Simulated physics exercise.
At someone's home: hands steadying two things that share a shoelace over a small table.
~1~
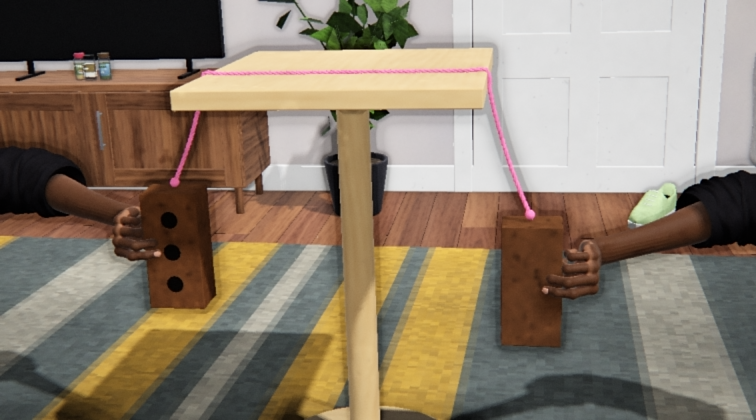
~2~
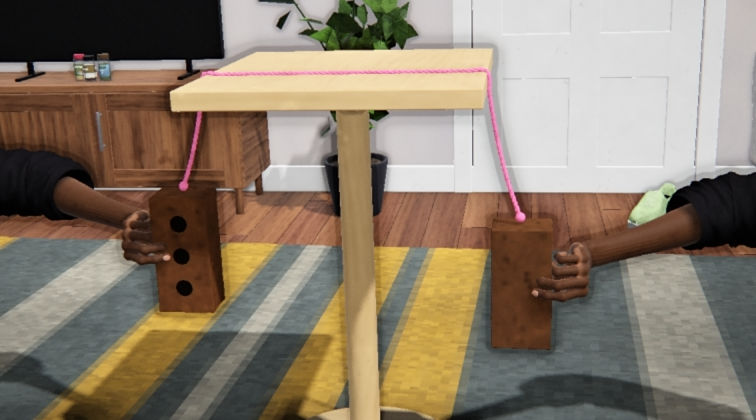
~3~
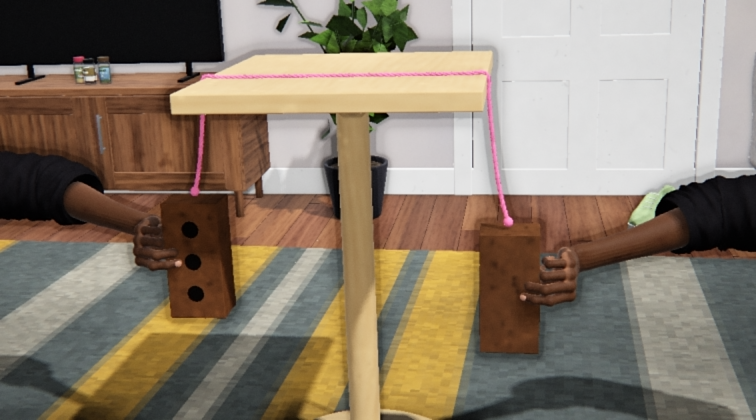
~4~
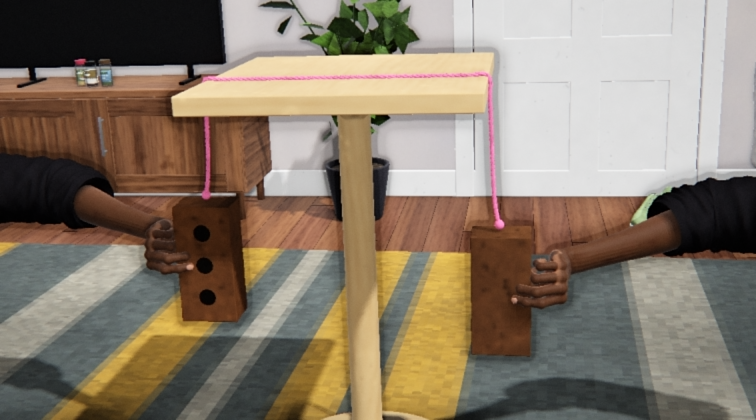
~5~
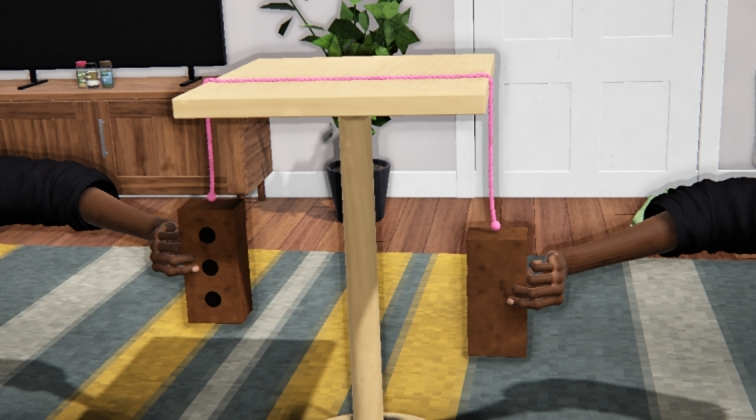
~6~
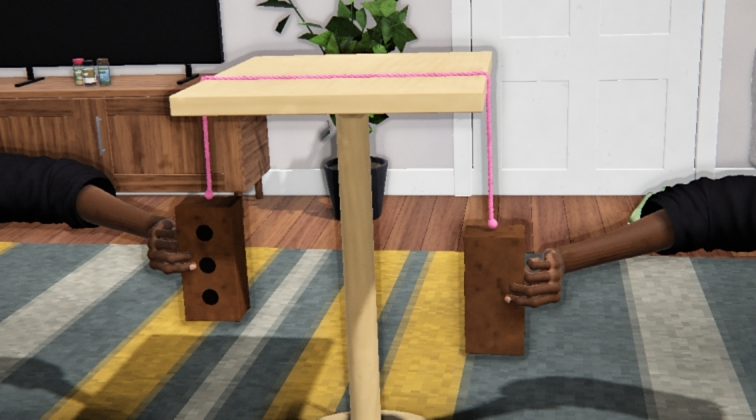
Two hands, one on each side, held brown bricks tied to a pink string draped over a small wooden table, and moved them slightly inward until the string's ends hung nearly straight.
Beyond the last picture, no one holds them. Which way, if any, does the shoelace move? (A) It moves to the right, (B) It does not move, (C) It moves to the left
It does not move.
Then, 0.32 s later than the last view, left brick where it was near (217, 261); right brick where it was near (490, 290).
Then, 1.48 s later than the last view, left brick where it was near (219, 261); right brick where it was near (490, 290).
Finally, left brick where it was near (220, 261); right brick where it was near (484, 290). The shoelace keeps its balance.
